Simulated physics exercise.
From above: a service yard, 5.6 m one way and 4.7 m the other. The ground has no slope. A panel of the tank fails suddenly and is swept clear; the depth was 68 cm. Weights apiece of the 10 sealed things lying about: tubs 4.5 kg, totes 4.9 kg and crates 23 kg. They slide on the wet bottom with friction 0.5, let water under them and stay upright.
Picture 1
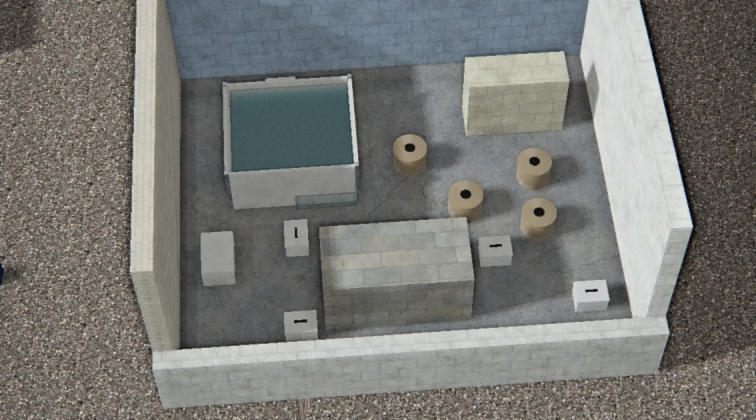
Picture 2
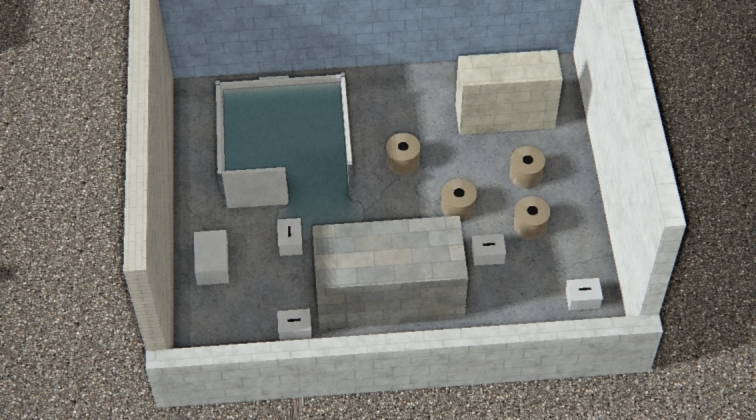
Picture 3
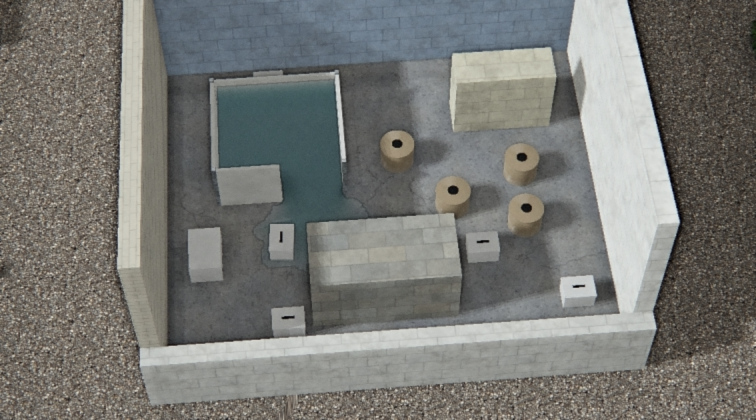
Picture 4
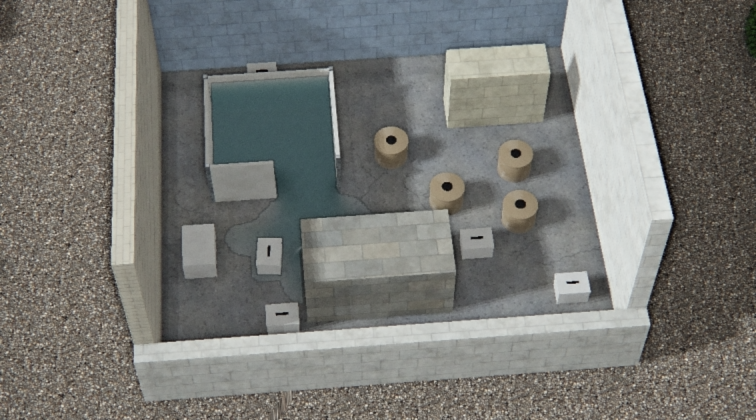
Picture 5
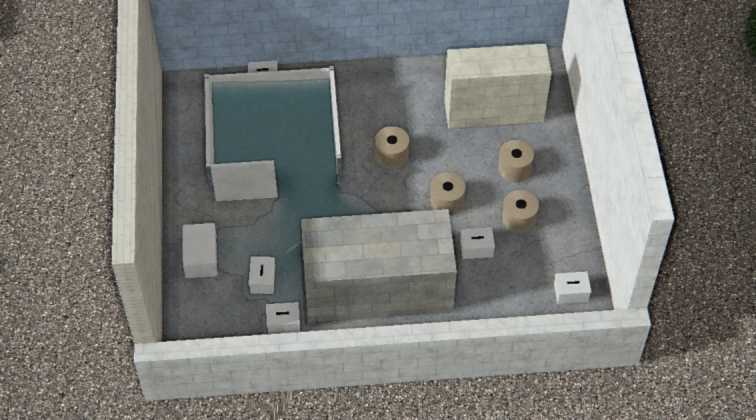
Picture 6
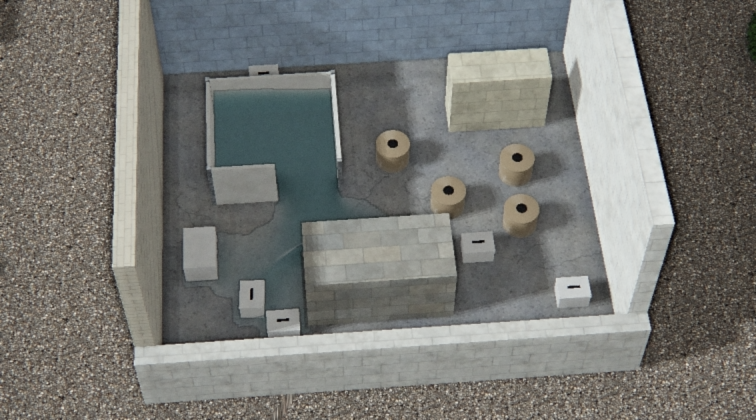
At first, teal water fills a white-walled tank at the left of a walled yard. Then part of the tank's front opens, and water spreads across the grey ground around a large block. A small white box in front slides toward the near wall, while the tan barrels stay put.
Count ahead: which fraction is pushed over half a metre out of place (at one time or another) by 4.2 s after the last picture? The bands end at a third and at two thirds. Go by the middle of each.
That comes to at least two thirds.
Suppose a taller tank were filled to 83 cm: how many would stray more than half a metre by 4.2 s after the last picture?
Then 8.
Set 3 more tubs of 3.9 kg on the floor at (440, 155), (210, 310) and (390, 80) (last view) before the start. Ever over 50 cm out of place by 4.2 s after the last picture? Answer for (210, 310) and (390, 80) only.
In that order: Over, short of it.
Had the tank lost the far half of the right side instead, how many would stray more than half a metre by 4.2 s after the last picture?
Then 4.
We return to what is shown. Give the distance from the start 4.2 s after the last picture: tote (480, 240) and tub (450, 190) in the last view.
In turn: 120 cm, 120 cm.
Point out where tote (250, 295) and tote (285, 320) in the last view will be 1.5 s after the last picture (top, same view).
Around (178, 316) and (310, 337).
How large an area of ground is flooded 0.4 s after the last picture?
Roughly 6.5 m2.
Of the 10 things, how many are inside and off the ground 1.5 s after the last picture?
At that moment 3.
Then, 0.4 s after the last picture 1 of 10 are over 50 cm from their spots; 0 afloat.
Then, 1.5 s after the last picture 5 of 10 are over 50 cm from their spots; 3 afloat.
Then, 2.8 s after the last picture 7 of 10 are over 50 cm from their spots; 6 afloat.
Then, 4.2 s after the last picture 8 of 10 are over 50 cm from their spots, and 8 have been at some point; 6 afloat.
